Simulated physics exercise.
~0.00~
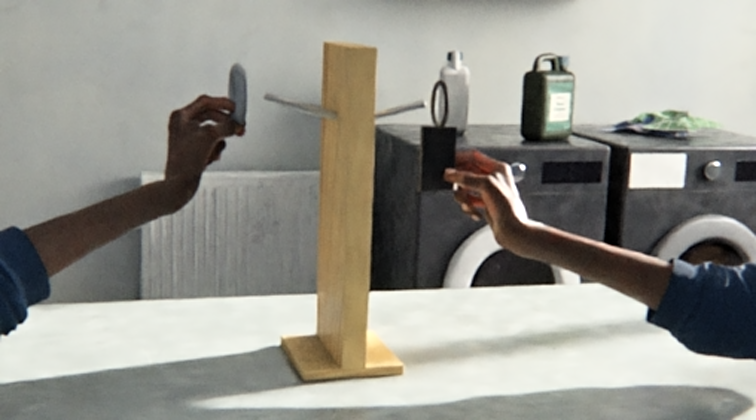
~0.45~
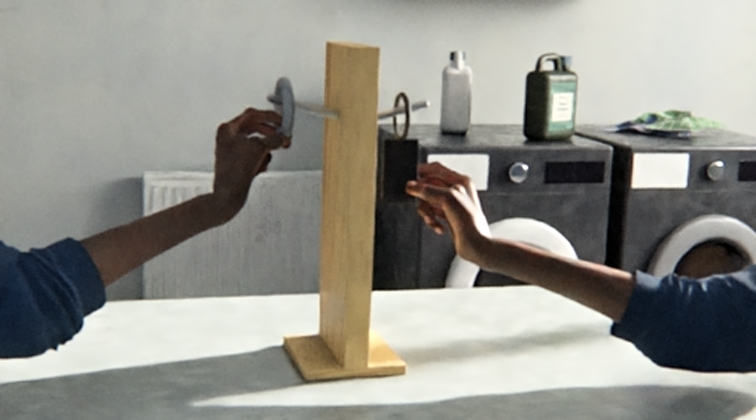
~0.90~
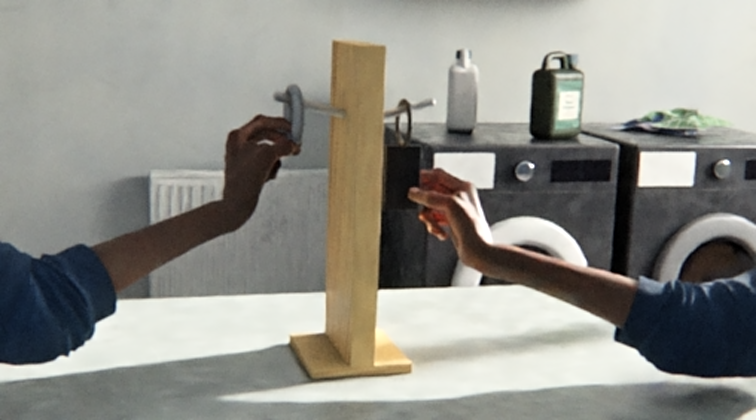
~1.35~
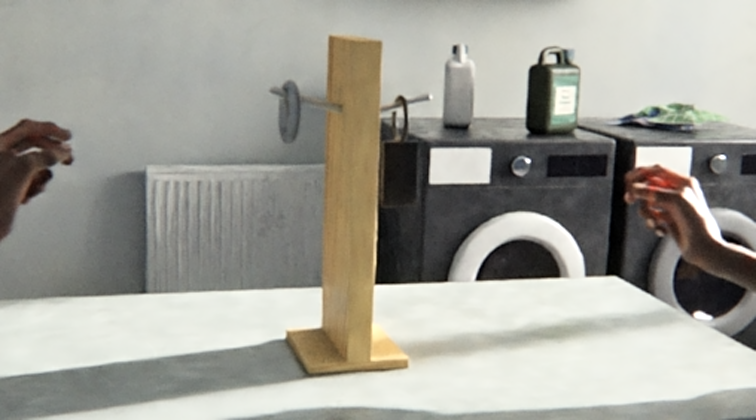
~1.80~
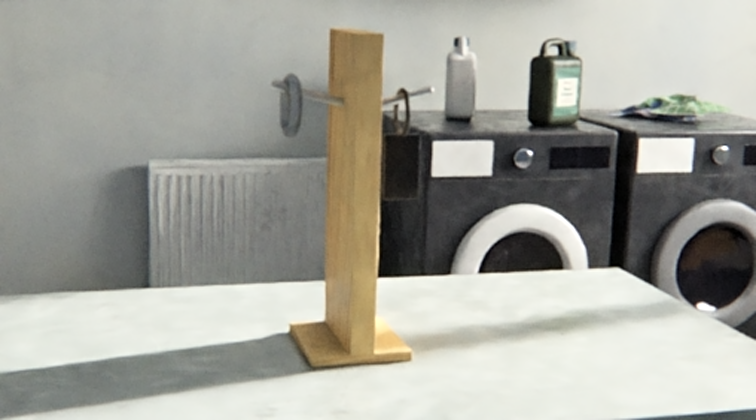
Two hands hanging a grey ring and a black tag on opposite pegs of a wooden stand, then withdrawing, both staying hooked.
